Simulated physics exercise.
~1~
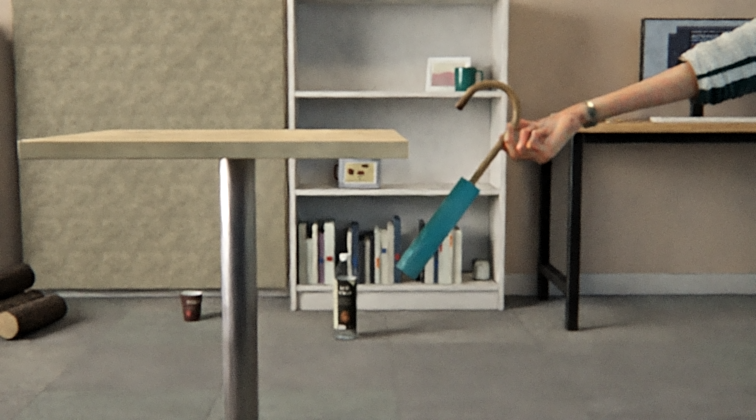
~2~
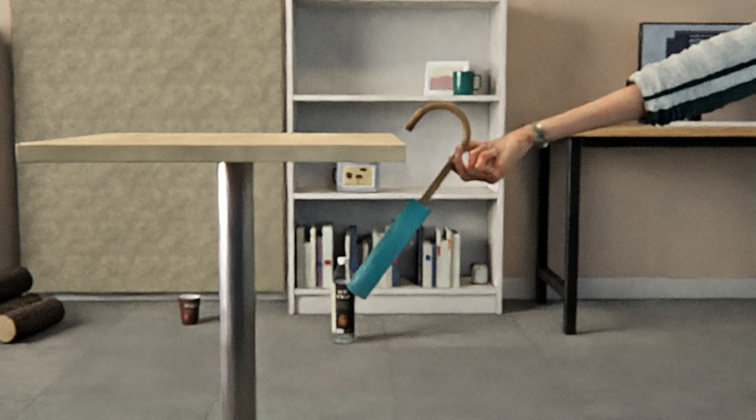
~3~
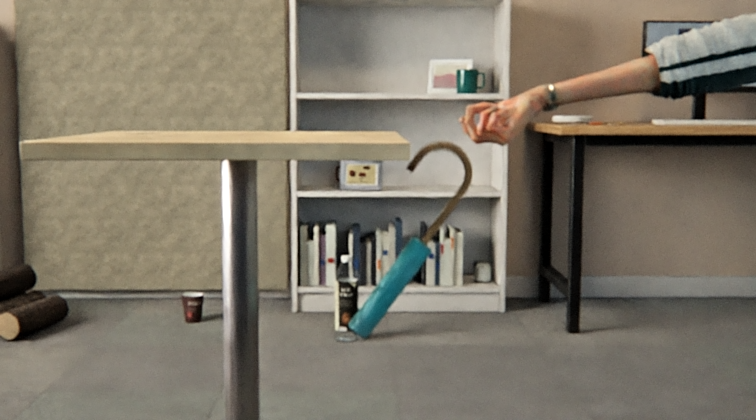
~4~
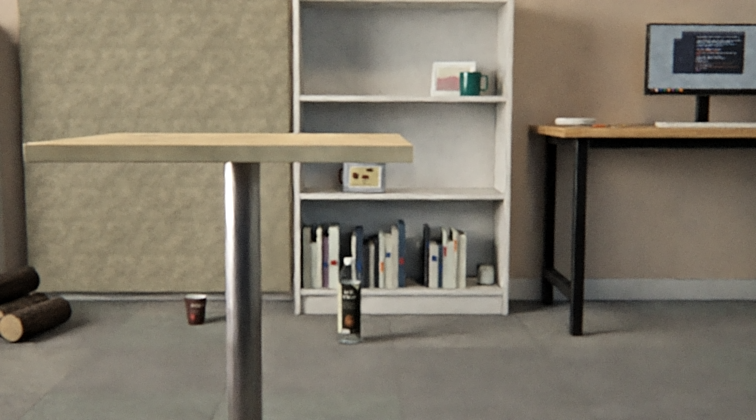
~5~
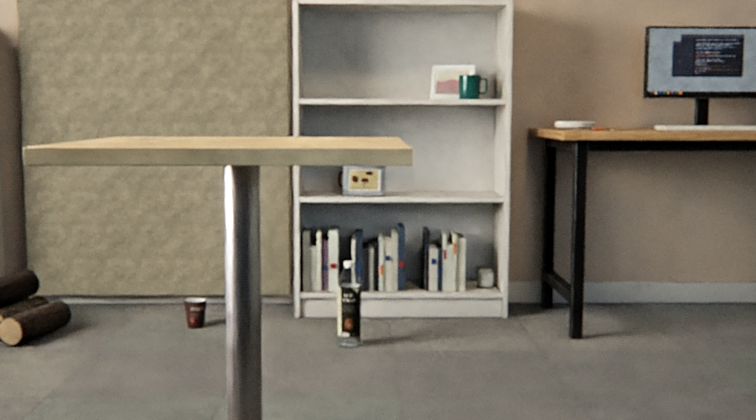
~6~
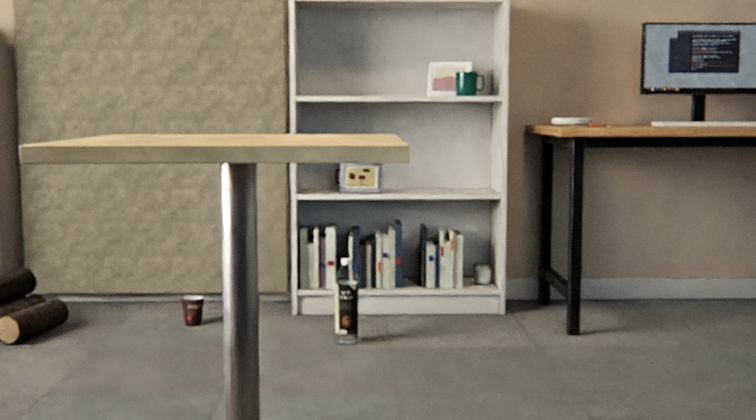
In a room with a bookshelf and desk behind a table, a hand carries a turquoise umbrella with a curved handle left toward the table's edge and lets go. The umbrella drops beside the table, the arm draws back, and the umbrella is no longer in view.
